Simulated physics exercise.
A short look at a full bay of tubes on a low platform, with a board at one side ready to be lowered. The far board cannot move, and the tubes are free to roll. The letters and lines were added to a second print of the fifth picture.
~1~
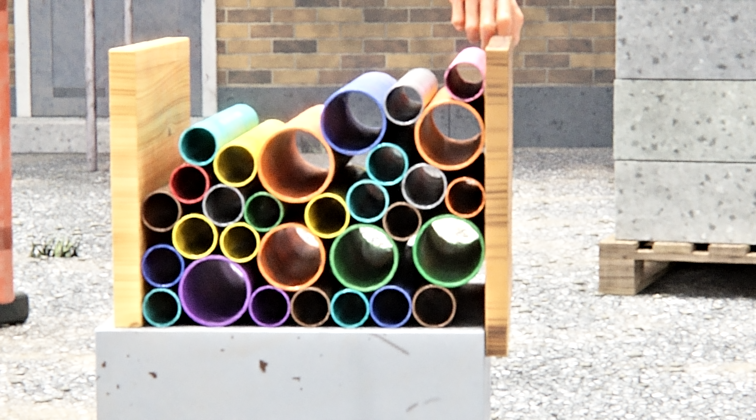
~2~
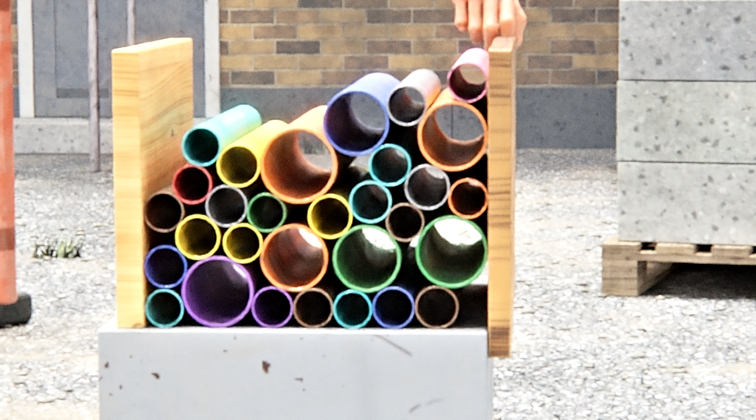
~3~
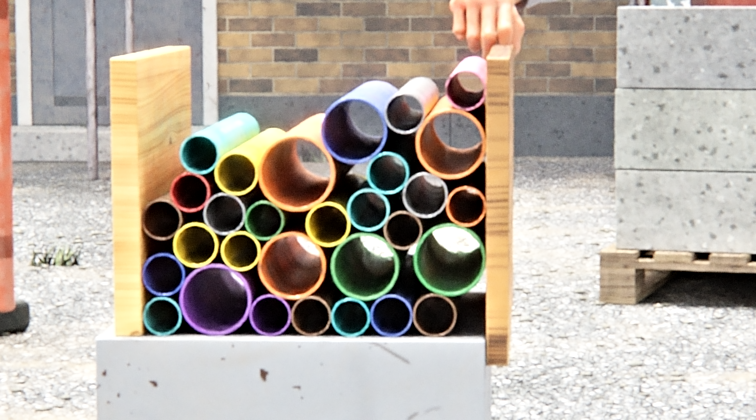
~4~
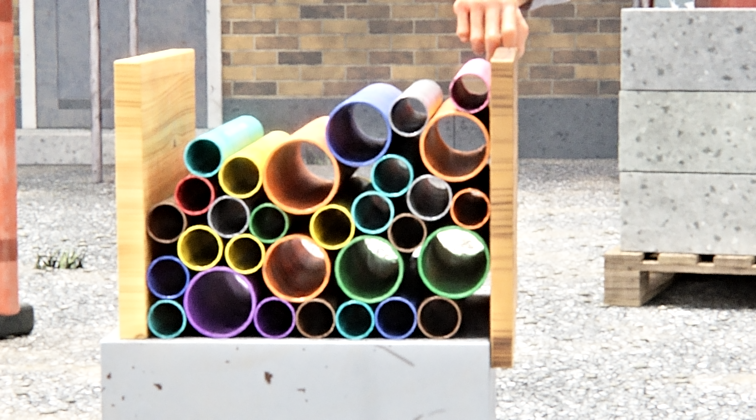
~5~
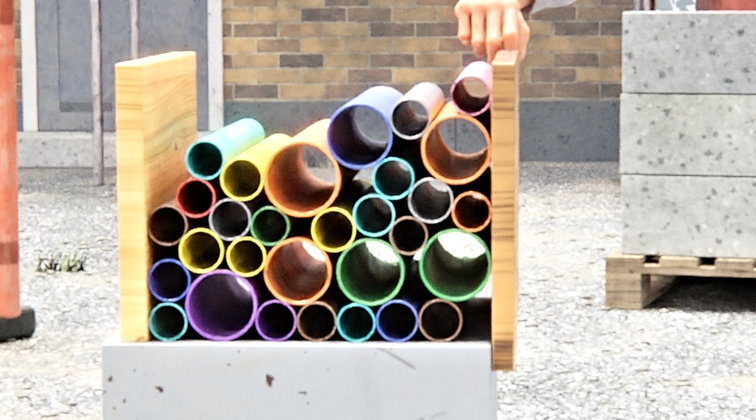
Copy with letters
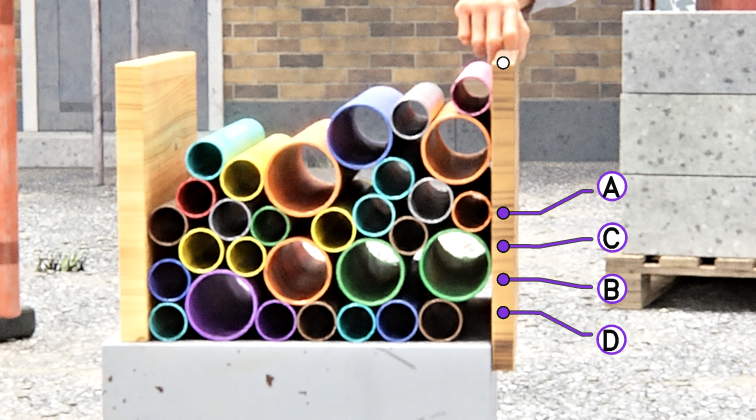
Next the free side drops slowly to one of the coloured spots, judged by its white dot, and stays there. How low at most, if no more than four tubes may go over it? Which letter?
No lower than A.
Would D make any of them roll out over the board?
Yes, at D.
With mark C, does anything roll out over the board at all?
Yes, at C.
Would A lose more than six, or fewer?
Fewer than six.
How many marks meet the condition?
One of the four.
On the marked copy, A at (504, 213); B at (504, 280); C at (504, 247); D at (504, 313); the white dot at (503, 62).
Taking A. A third of the way, top of the board (492, 134).
Two thirds of the way, top of the board (492, 212).
When it is over, top of the board (492, 212), three out over the board.
As for the rest, B more than four out over the board; C more than four out over the board; D more than four out over the board.
